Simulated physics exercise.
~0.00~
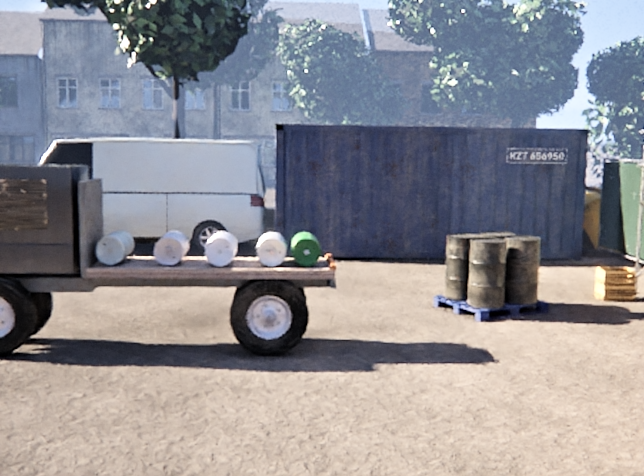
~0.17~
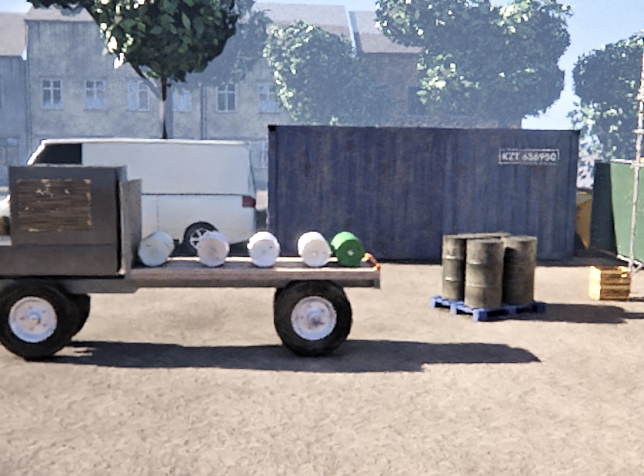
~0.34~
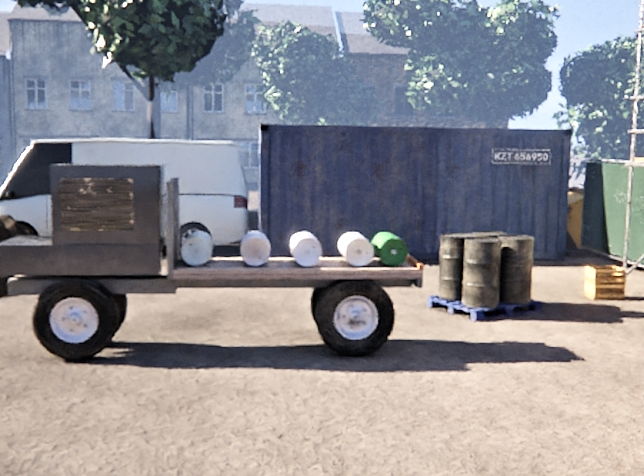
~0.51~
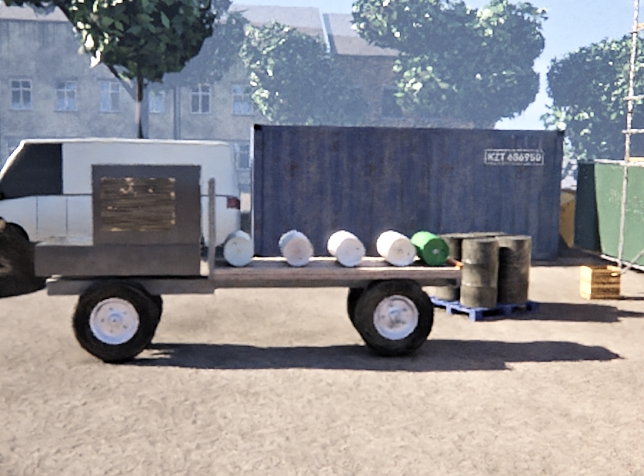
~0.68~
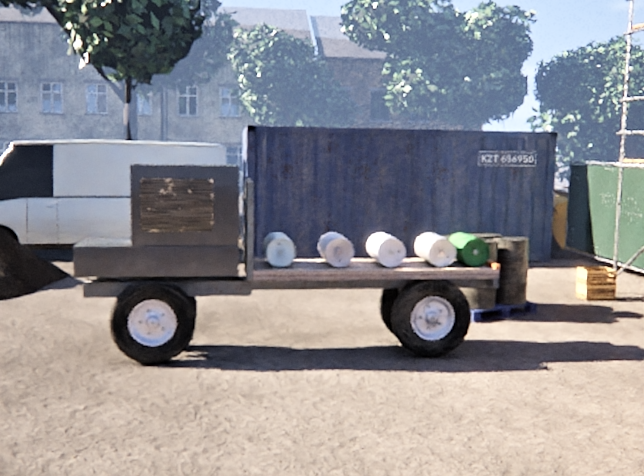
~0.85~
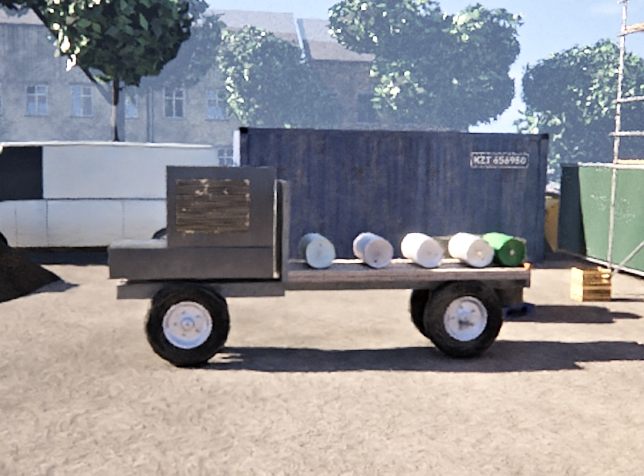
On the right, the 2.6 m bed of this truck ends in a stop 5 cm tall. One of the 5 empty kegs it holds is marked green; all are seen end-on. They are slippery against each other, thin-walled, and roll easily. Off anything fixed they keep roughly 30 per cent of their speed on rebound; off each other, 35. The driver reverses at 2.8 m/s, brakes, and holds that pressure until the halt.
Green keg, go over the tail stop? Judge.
My guess is it stays aboard.
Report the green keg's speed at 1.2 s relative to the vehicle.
Roughly 0.0 m/s.
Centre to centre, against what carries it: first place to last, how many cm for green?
Green ends up 15 from where it began.
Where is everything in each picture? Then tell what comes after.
The first frame shows green (307, 253); tail bar at (334, 268); speed 2.8 m/s; 5 of the 5 make up the bottom layer on the bed.
The second frame shows green (351, 253); tail bar at (379, 268); speed 2.7 m/s.
The third frame shows green (394, 252); tail bar at (421, 267); speed 2.5 m/s.
The fourth frame shows green (436, 252); tail bar at (461, 267); speed 2.3 m/s.
The fifth frame shows green (476, 252); tail bar at (497, 267); speed 2.1 m/s.
The sixth frame shows green (512, 252); tail bar at (530, 267); speed 2.0 m/s.
Then, 1.2 s in, green is on the bed, 10 cm from the bar; 0 lost off the end.
In the end (2.2 s), green is on the bed, 10 cm from the bar; 0 lost off the end.
